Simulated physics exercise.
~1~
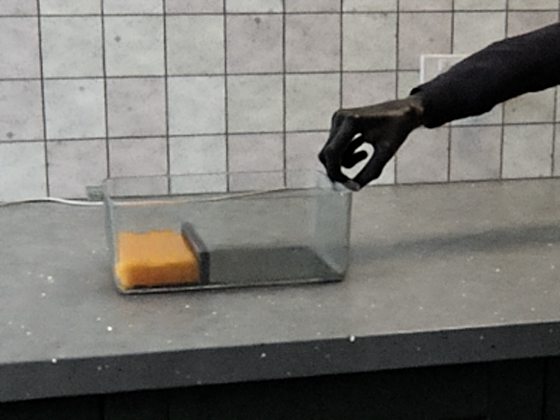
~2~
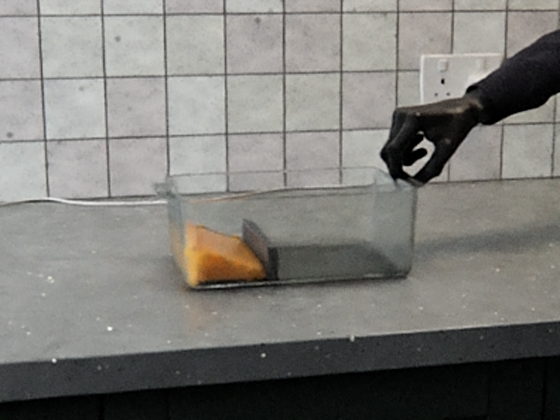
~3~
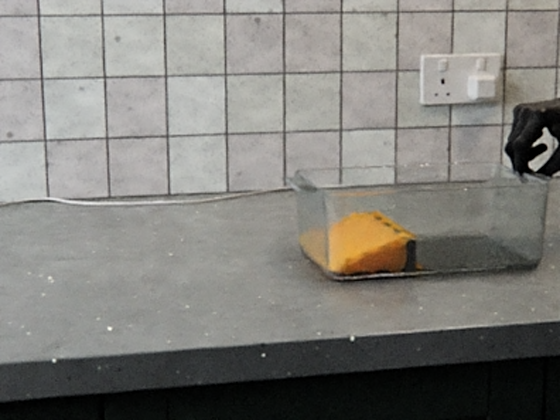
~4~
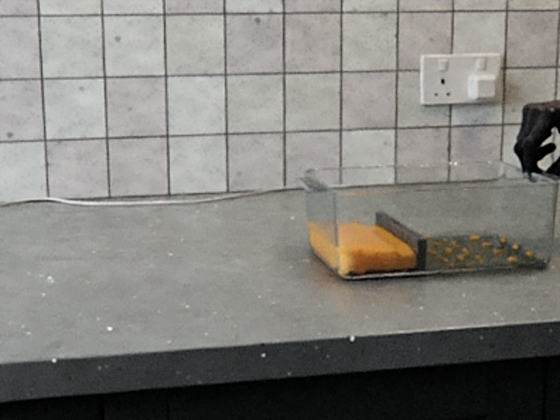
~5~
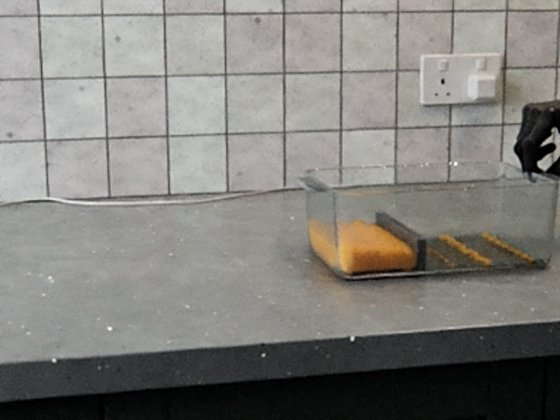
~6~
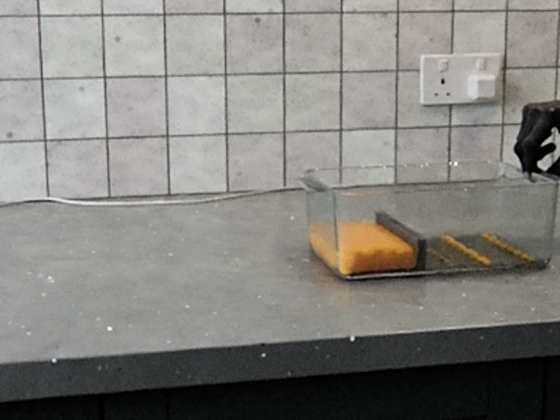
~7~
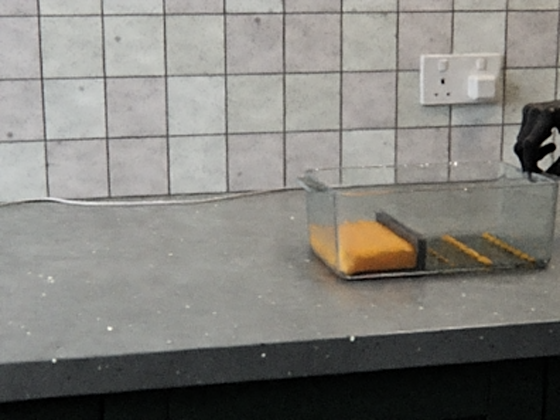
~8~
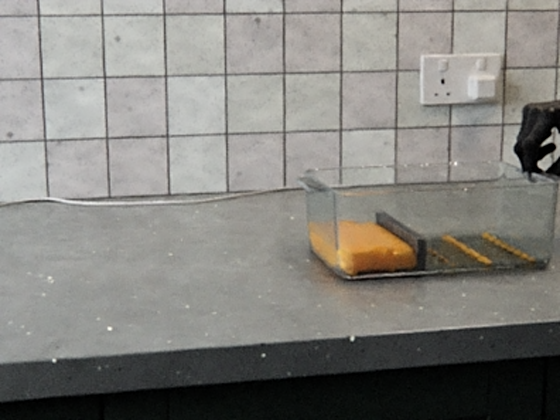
A glass tub is pulled right by a dark hand, splashing some orange juice over its divider.
